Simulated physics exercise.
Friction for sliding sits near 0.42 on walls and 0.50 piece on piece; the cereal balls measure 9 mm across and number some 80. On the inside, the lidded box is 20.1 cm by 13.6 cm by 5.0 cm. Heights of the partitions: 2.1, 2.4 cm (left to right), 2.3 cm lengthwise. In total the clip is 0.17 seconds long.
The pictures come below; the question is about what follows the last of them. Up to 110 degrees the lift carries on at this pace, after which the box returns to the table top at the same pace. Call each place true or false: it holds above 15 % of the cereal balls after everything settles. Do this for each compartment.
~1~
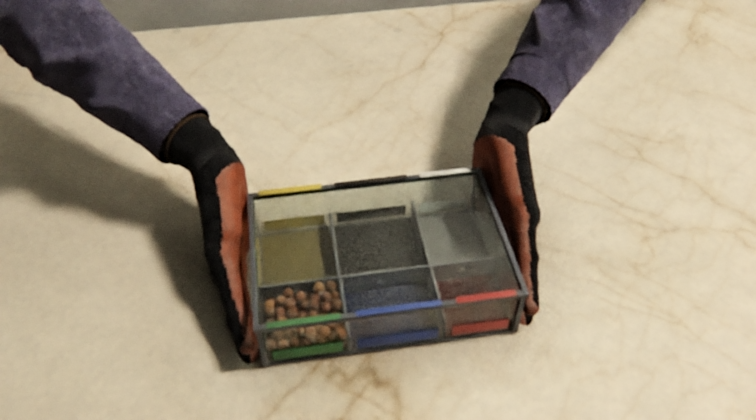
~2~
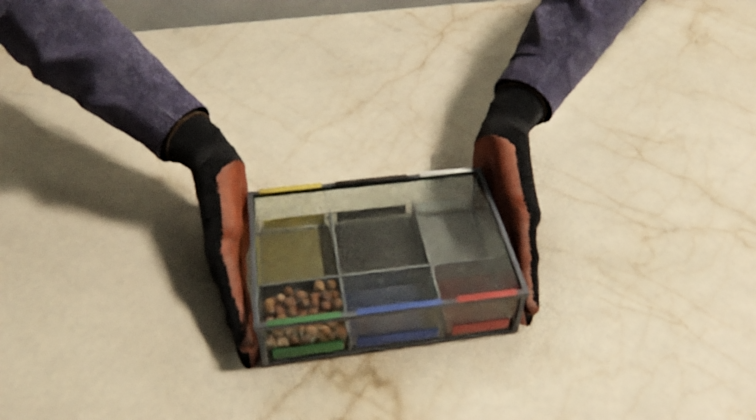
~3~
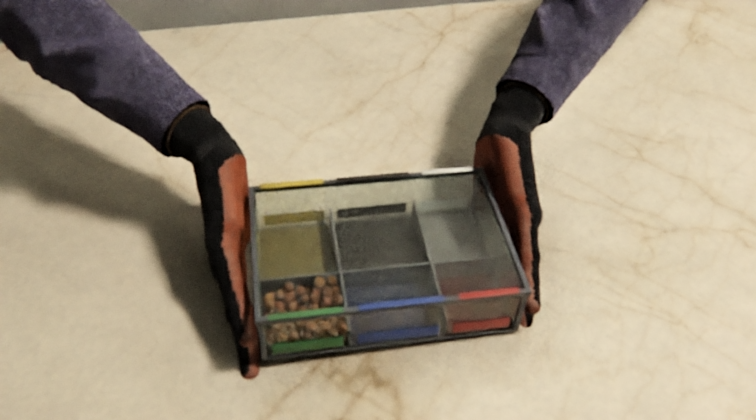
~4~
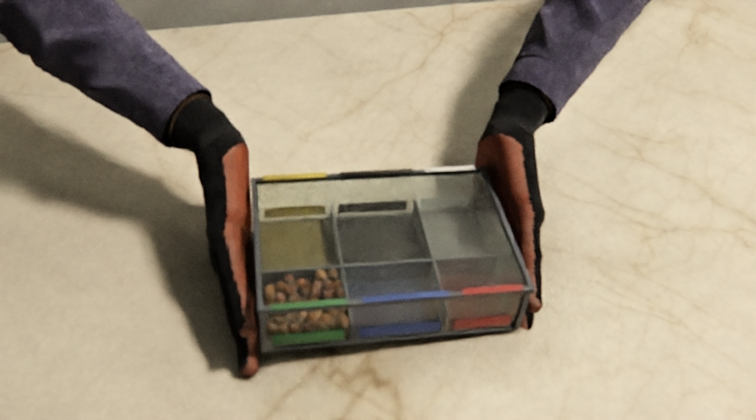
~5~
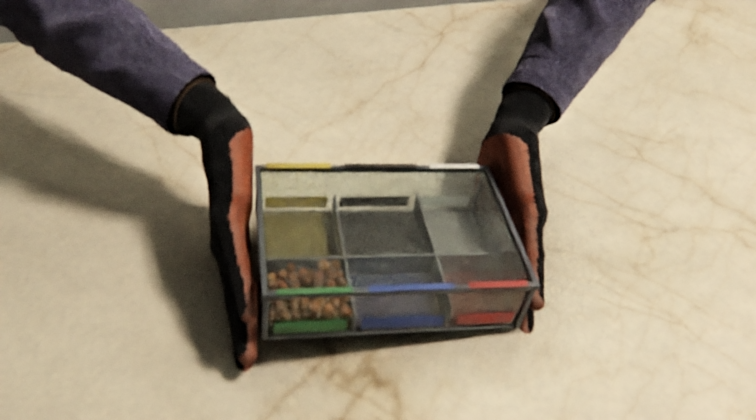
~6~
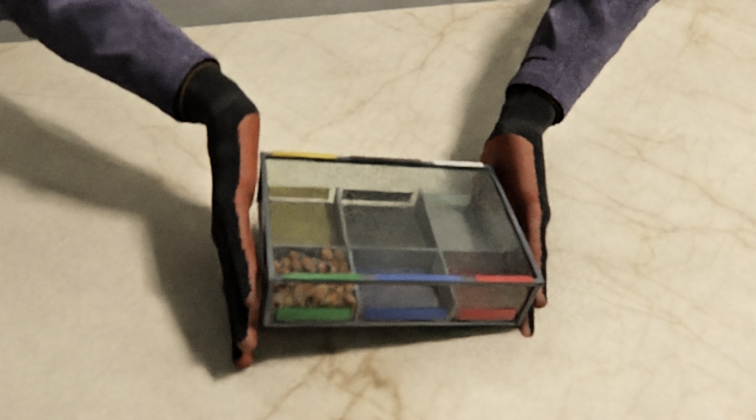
Red compartment: True, blue compartment: False, green compartment: False, yellow compartment: False, white compartment: True, black compartment: False.
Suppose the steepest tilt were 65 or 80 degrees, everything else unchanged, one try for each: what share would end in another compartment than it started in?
Close to 40 in a hundred first, and 75 in a hundred second.
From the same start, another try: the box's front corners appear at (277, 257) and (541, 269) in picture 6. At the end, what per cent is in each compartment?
Per cent at the finish: Red 0, blue 0, green 0, yellow 0, white 100, black 0.
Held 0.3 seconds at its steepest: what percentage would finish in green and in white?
In per cent: Green 0; white 80.
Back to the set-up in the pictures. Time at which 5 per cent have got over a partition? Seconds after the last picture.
0.55 s, roughly.
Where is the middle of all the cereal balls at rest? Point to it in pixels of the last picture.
Centre at rest, approx.: (467, 243) px.
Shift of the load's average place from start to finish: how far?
About 16.0 cm.
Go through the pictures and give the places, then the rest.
In the first picture, box tilt 0 degrees, front corners at (259, 327) and (522, 292); green 100 %.
In the second picture, box tilt 1 degrees, front corners at (259, 325) and (522, 291).
In the third picture, box tilt 2 degrees, front corners at (260, 319) and (524, 290).
In the fourth picture, box tilt 5 degrees, front corners at (263, 308) and (528, 287), lowest corner right back.
In the fifth picture, box tilt 9 degrees, front corners at (268, 293) and (532, 284), lowest corner right back.
In the sixth picture, box tilt 13 degrees, front corners at (274, 277) and (537, 280), lowest corner right back; green 100 %.
Then, 0.86 s after the last picture, tilt 110 degrees; red 5 %, blue 35 %, green 20 %, white 25 %, black 10 %.
Then, 1.44 s after the last picture, tilt 50 degrees; red 20 %, white 80 %.
Then, 2.07 s after the last picture, tilt 0 degrees; red 20 %, white 80 %.
In the end, red 20 %, blue 0 %, green 0 %, yellow 0 %, white 75 %, black 0 %.
